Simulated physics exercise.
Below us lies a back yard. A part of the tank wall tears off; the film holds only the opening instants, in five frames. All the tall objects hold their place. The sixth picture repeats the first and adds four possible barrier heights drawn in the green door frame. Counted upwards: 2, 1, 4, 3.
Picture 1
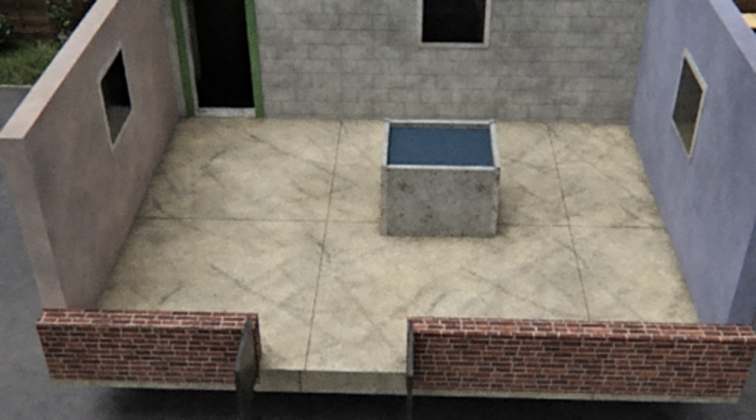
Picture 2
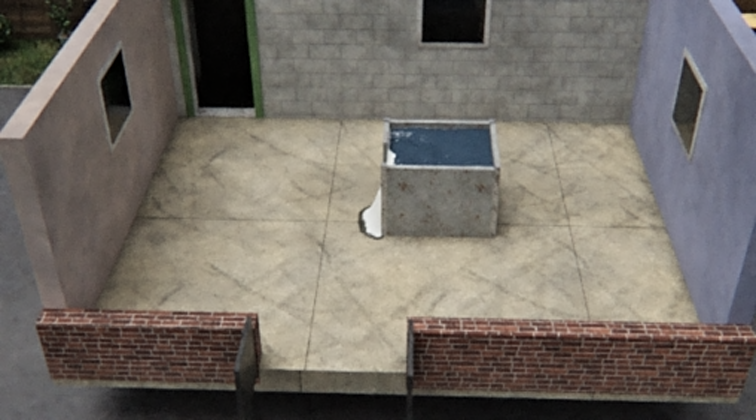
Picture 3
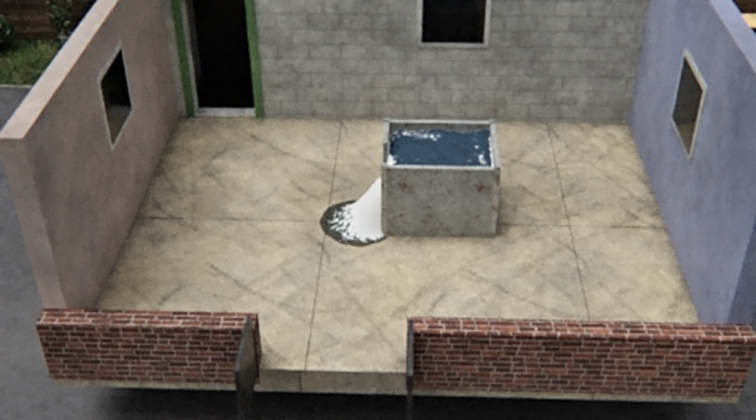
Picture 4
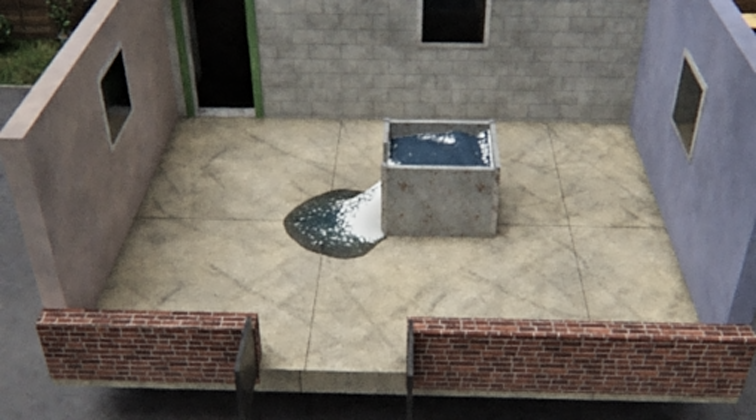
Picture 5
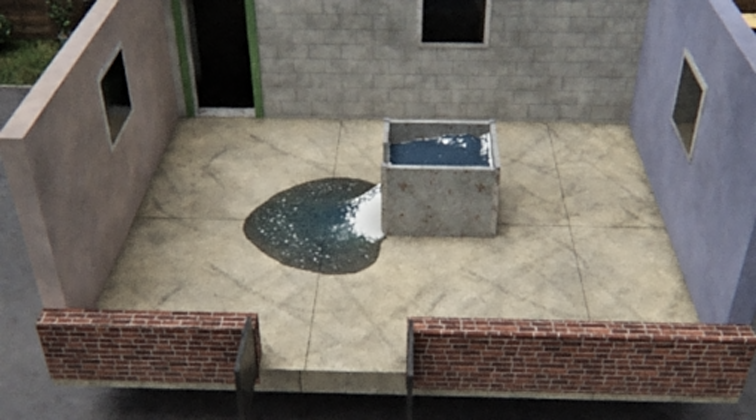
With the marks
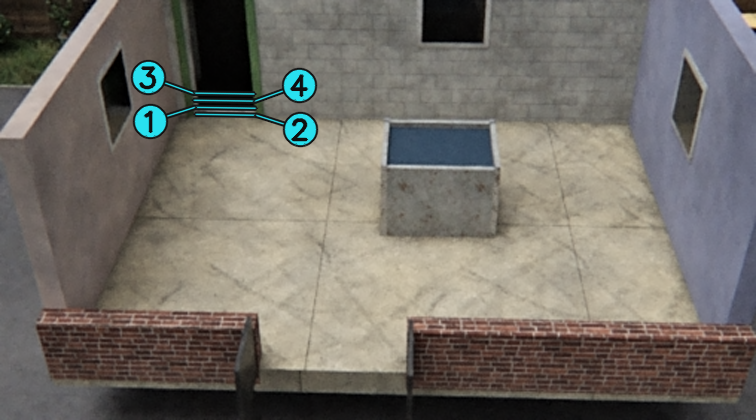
Back yard with a concrete tank, its still water starting to pour out the left side and spreading in a widening dark pool.
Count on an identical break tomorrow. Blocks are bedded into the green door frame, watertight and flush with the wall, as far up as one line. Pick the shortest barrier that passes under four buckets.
I would pick height 1.
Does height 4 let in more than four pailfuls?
No, not at all.
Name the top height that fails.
The answer is 2.
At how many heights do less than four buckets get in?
Three of the four.
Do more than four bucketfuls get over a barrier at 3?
No, not at all.
In cyan, 1 at (225, 107); 2 at (226, 114); 3 at (223, 93); 4 at (224, 100); from the bottom up 2, 1, 4, 3.
If 1 is chosen, a splash gets over, under a bucket.
If 2 is chosen, about 10 bucketfuls get in.
If 3 is chosen, nothing gets over.
If 4 is chosen, nothing gets over.
